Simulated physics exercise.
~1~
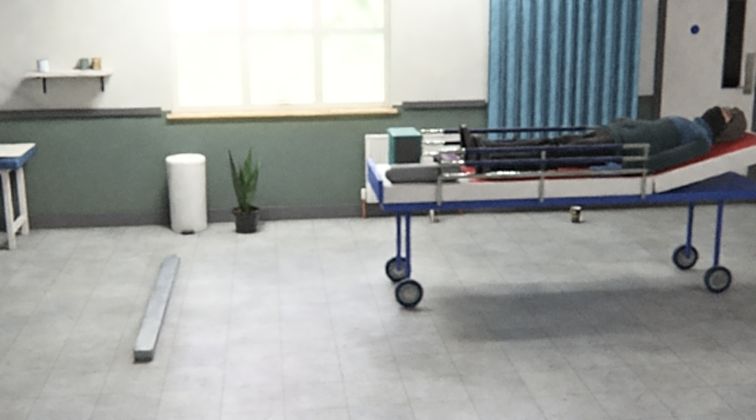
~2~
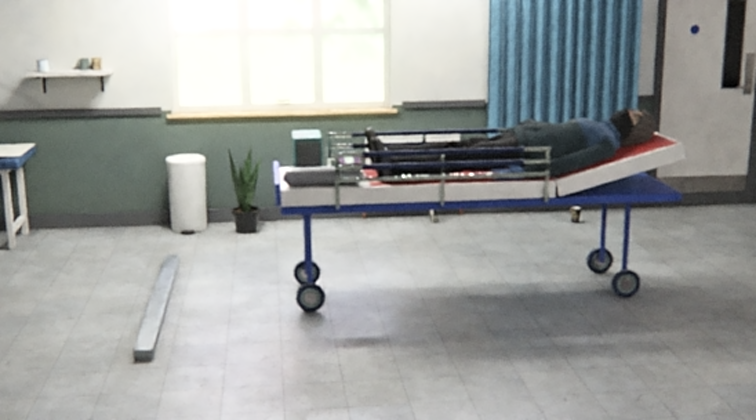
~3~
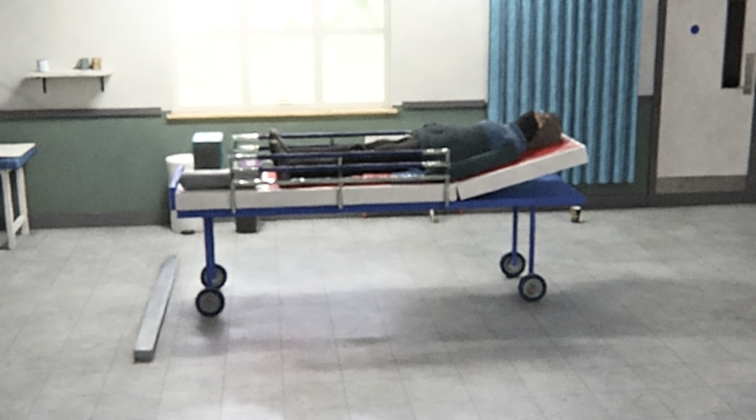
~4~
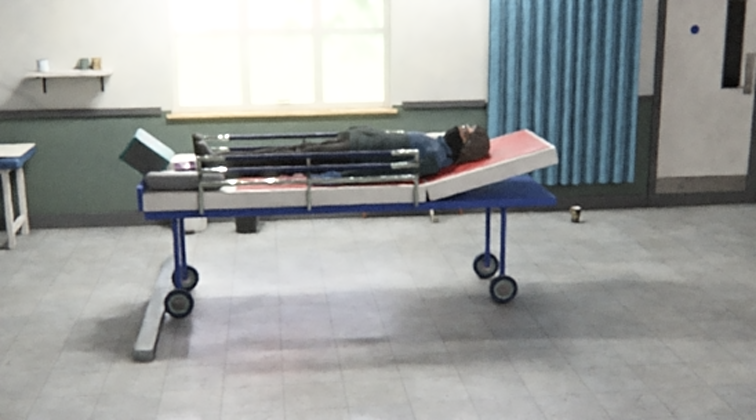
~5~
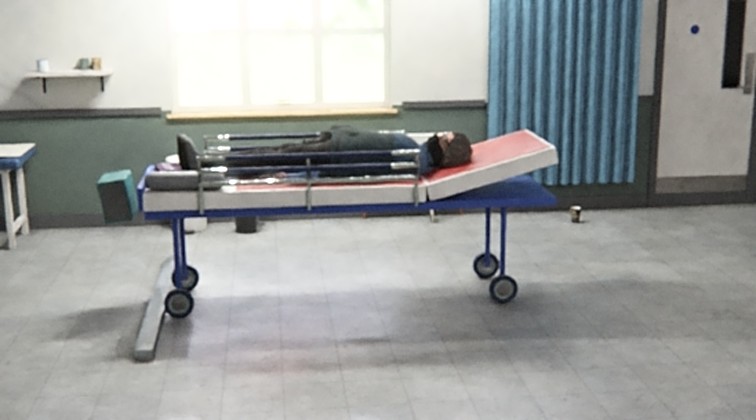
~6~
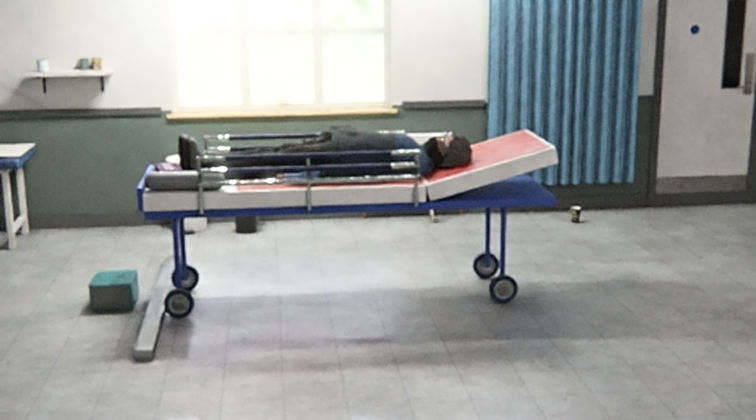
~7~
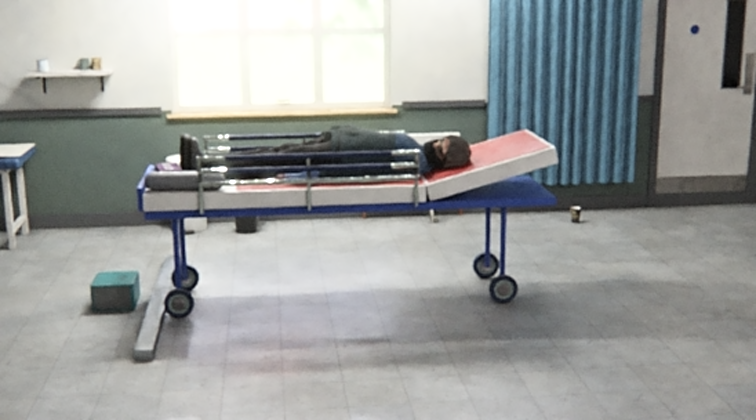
Hospital room with a trolley carrying a lying person left, stopping at a sill, the teal box toppling off onto the floor.
